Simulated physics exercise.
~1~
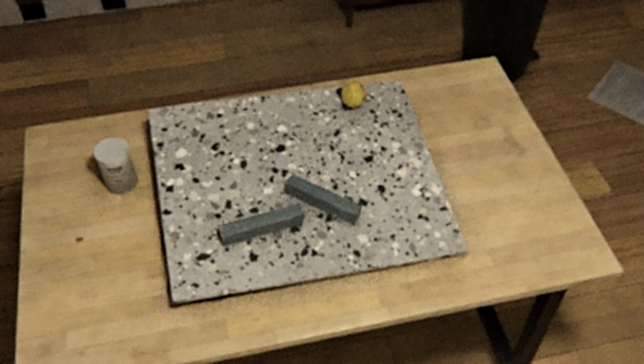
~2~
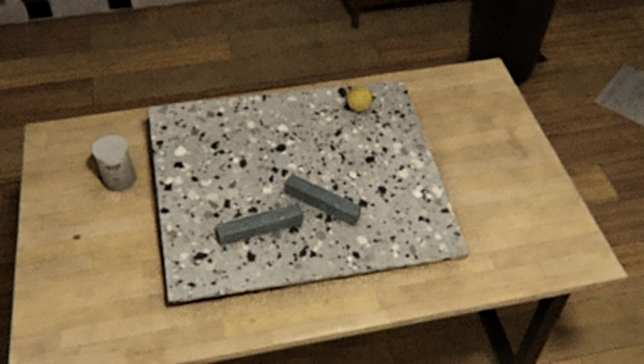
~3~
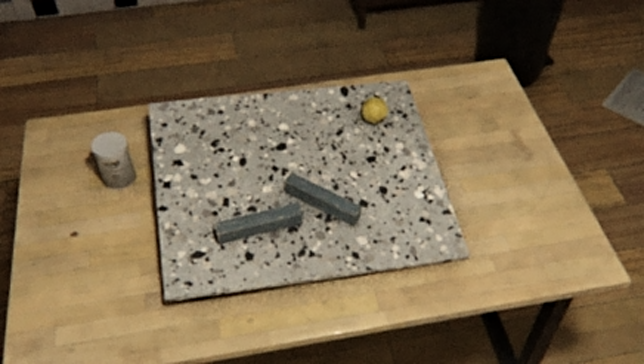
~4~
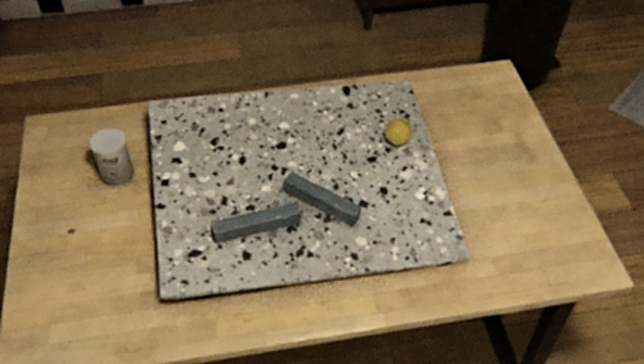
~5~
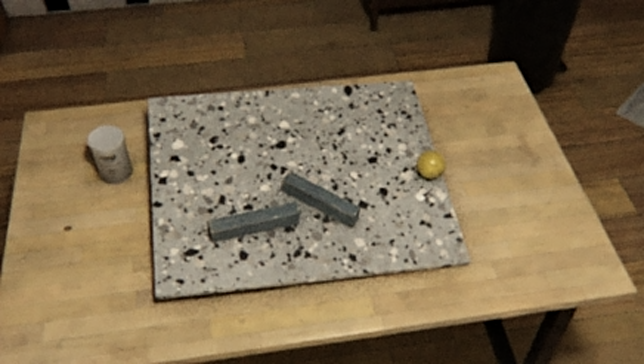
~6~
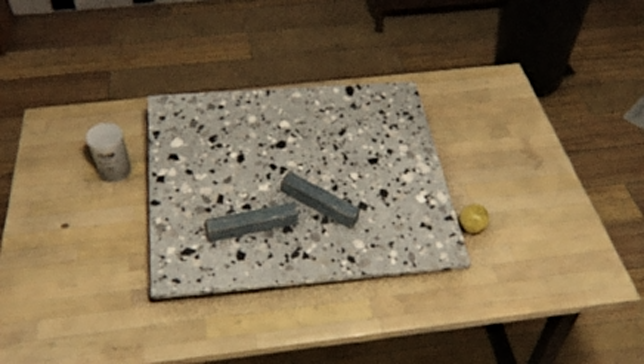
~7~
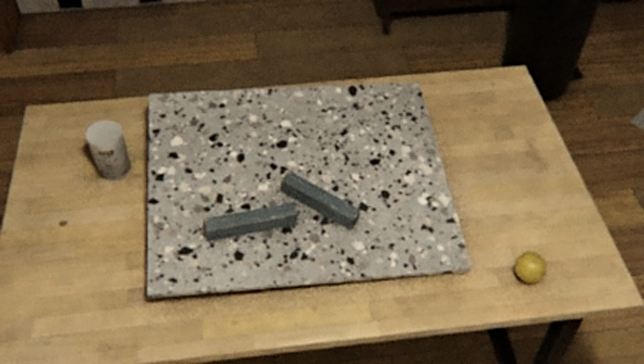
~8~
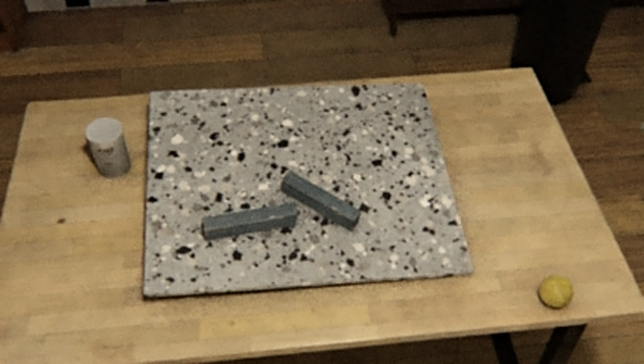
A small yellow ball, perhaps an apple, rolled down and to the right across a speckled board, missed the two dark blocks, went over the right edge and ended up near the wooden table's front right corner, while a pale tin stayed put.
